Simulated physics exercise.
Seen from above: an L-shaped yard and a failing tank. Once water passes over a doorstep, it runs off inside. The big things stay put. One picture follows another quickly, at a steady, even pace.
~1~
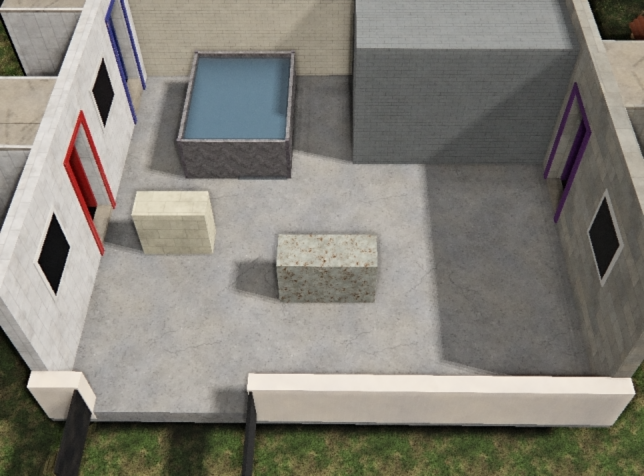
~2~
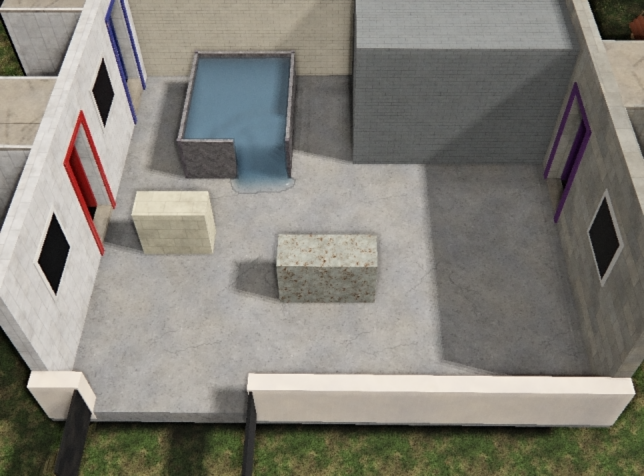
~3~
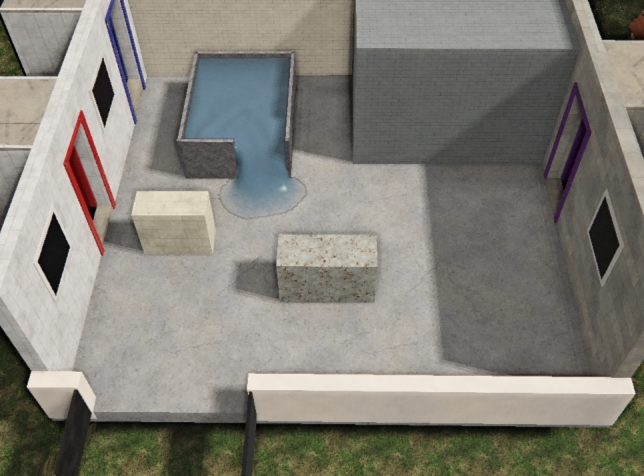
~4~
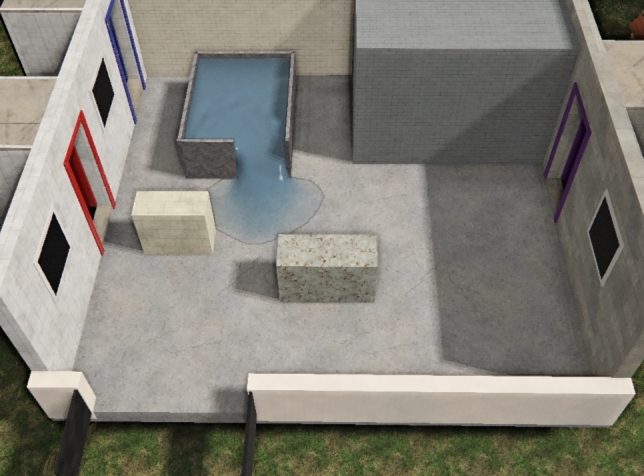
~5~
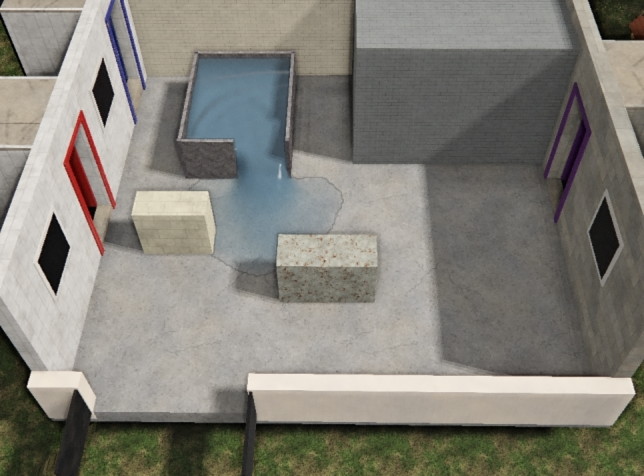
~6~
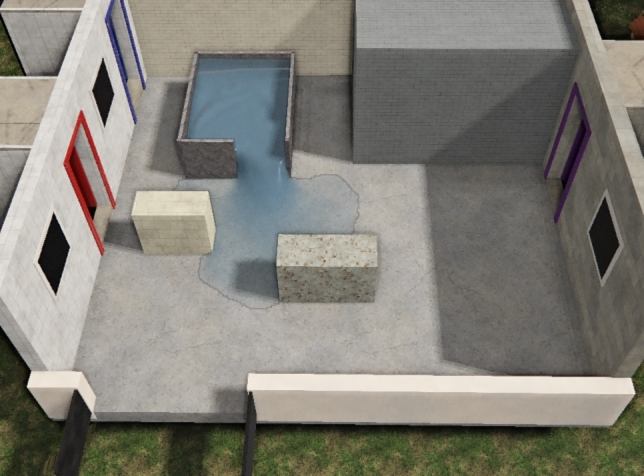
The footage shows a walled yard seen from above, where a still, full tank opens at its front right corner and water pours out, spreading across the paving past a cream block and around a speckled one.
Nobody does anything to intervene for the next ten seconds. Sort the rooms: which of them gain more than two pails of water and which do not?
The red door gains no more; the purple door gains more; the blue door gains no more.
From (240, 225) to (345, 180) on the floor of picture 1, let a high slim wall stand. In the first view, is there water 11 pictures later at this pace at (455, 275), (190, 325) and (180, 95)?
Taking the points in order - unwetted, wetted, unwetted.
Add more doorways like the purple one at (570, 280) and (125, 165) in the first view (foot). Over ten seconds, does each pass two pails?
Taking them in the order asked, one ends up above, the other ends up below.
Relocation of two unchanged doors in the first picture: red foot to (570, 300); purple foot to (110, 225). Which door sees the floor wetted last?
I reckon it's the blue-painted one.
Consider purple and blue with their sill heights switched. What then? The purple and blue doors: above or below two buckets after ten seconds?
As I see it, purple remains within bounds and blue remains within bounds.
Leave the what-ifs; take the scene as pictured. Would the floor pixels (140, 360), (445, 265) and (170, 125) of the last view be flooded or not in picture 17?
Same order as asked: Drenched; drenched; dry as before.
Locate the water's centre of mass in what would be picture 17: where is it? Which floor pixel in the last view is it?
(259, 176).
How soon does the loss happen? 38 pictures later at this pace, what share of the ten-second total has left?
Close to 75 per cent.
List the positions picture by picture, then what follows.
The tank at (240, 97) is whole and still, in the first frame.
Water pours out at (262, 163) and has run to (292, 180), in the second frame.
Water pours out at (262, 165) and has run to (243, 213), in the third frame.
Water pours out at (262, 166) and has run to (250, 240), in the fourth frame.
The front is at (265, 269), out from the gap at (262, 166), in the fifth frame.
The front is at (266, 303), out from the gap at (262, 166), in the sixth frame.
A moment on, water covers 30 % of the floor; the red door wet at the sill, nothing in, the purple door not reached, the blue door not reached.
Next, water covers 45 % of the floor; the red door under two buckets in, the purple door not reached, the blue door not reached.
Then, water covers 70 % of the floor; the red door under two buckets in, the purple door under two buckets in, the blue door wet at the sill, nothing in.
Later, water covers 80 % of the floor; the red door under two buckets in, the purple door over two buckets in, the blue door wet at the sill, nothing in.
In the end, water covers 90 % of the floor; the red door under two buckets in, the purple door over two buckets in, the blue door wet at the sill, nothing in.
